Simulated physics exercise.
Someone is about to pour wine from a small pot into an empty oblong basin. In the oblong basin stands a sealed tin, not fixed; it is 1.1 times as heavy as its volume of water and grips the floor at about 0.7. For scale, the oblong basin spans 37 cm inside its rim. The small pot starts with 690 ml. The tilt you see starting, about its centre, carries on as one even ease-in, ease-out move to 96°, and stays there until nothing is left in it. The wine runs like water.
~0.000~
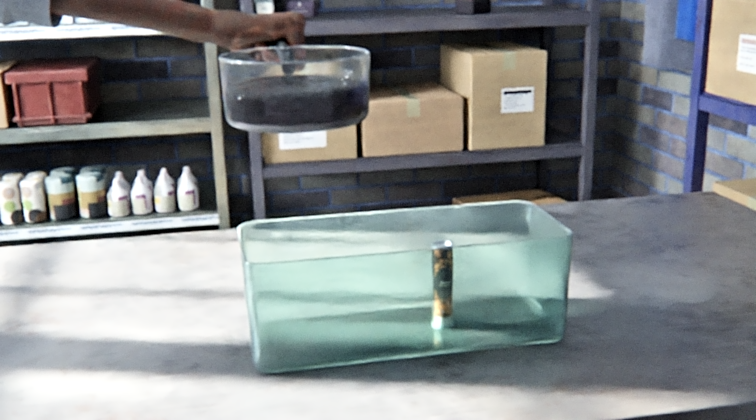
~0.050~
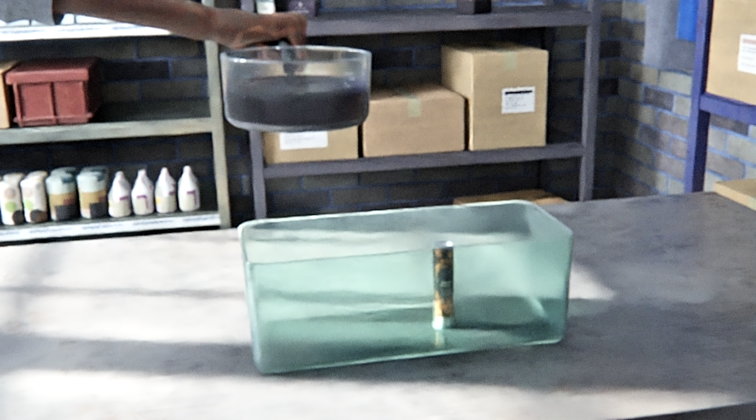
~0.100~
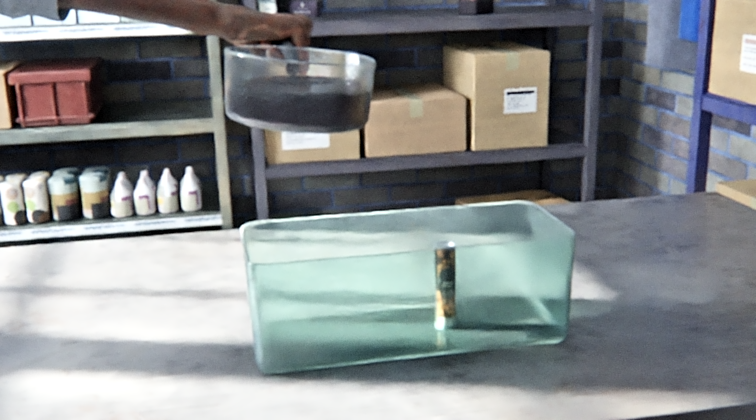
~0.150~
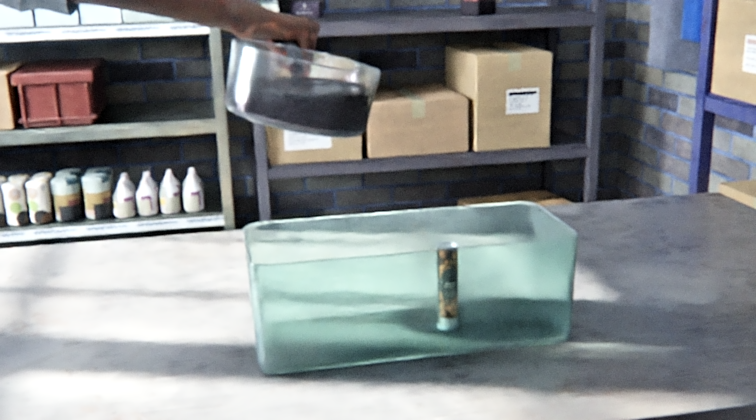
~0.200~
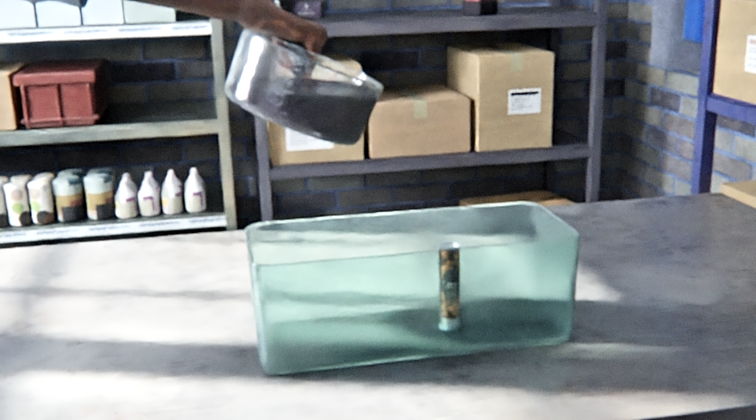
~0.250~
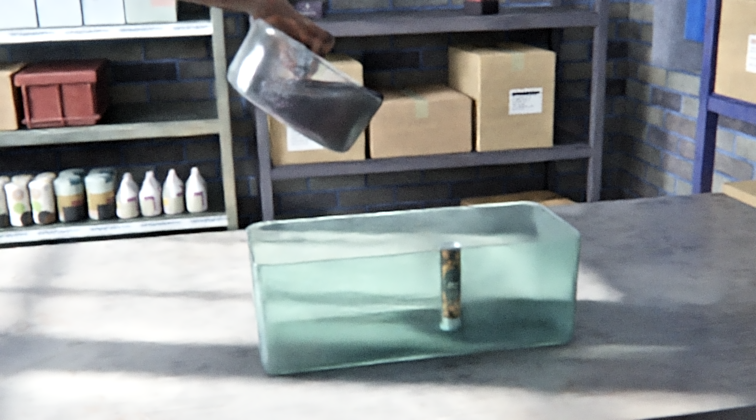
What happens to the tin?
It goes over.
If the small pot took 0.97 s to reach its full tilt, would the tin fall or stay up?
Then it topples.
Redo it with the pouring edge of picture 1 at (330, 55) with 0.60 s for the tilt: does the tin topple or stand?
Then it keeps standing.
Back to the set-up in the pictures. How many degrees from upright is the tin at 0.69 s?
It is at some 5°.
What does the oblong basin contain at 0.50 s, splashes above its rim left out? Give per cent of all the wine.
Near 18 in a hundred.
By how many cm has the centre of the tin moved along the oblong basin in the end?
Some 8.0 cm.
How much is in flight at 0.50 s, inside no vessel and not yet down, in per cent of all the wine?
About 54 per cent.
By 0.50 s the tilt is 90° and 28 per cent is still to pour; the tin stands where it began.
By 0.69 s the tilt is 96° and 11 per cent is still to pour; the tin leans 4°.
By 0.89 s the tilt is 96° and 3 per cent is still to pour; the tin leans 17°.
By 1.10 s the tilt is 96° and 1 per cent is still to pour; the tin leans 52°.
At rest the tin lies on its side.
